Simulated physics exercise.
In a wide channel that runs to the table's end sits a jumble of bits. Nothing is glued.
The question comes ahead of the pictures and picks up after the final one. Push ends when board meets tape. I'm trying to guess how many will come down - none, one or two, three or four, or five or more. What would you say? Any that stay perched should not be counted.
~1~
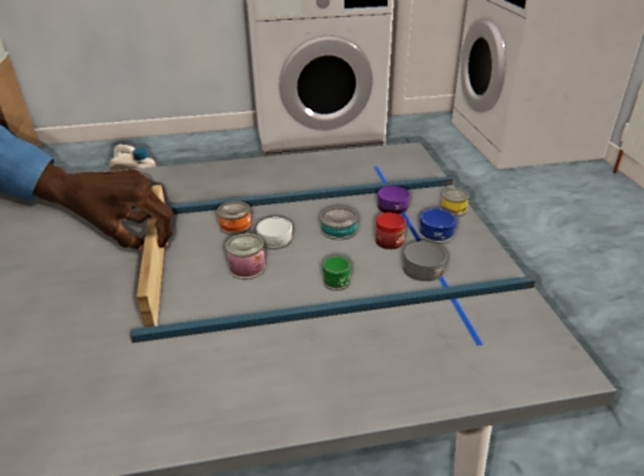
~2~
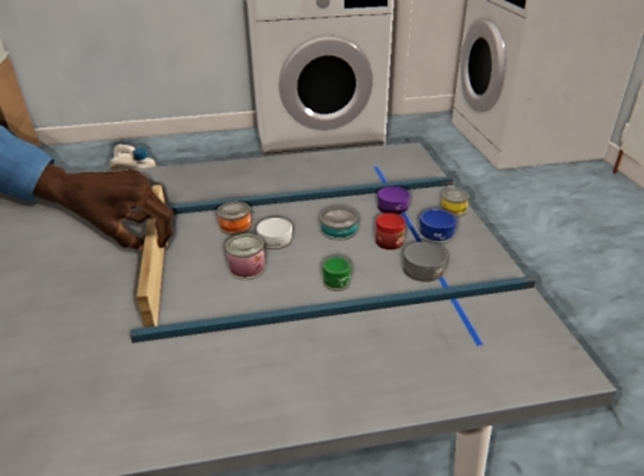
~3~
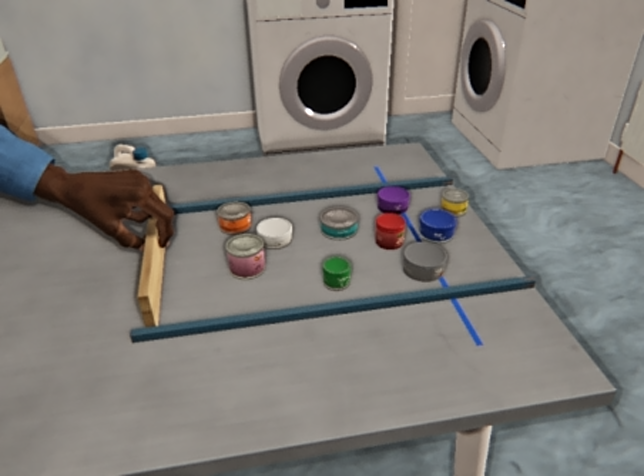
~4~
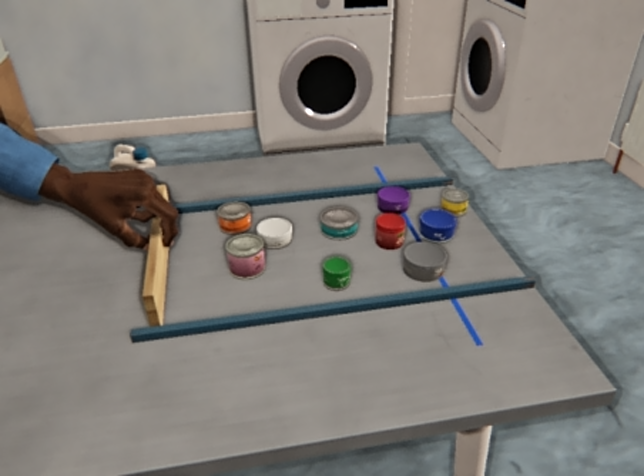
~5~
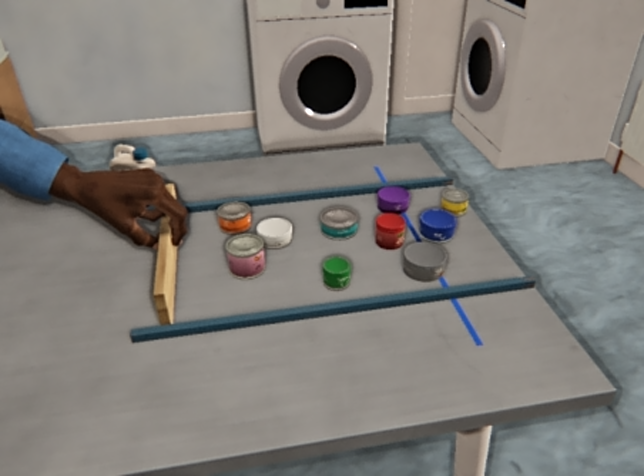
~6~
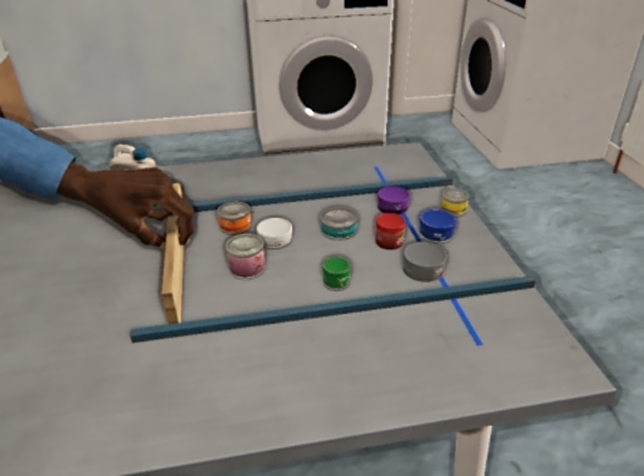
I expect one or two pieces to come off the table.
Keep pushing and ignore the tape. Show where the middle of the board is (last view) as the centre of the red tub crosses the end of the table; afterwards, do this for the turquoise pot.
I'd put it close to (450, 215), and close to (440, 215) for the other one.
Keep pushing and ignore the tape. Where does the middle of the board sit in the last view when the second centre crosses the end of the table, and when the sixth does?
Around (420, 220); afterwards around (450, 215).
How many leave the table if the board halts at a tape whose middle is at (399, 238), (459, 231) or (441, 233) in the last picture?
It would be 0, 6 and 2.
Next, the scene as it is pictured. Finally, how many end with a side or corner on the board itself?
Contact count: 4.
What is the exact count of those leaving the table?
Exactly 1.
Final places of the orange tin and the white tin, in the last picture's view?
They end up close to (414, 199) and (425, 217).
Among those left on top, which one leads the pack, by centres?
The answer: The blue tin.
Soon after, none off yet; yellow tin at rest near (455, 203); blue tin at rest near (437, 226); purple tub at rest near (393, 201).
By the end, the number that fall off is one or two; fallen, yellow tin.
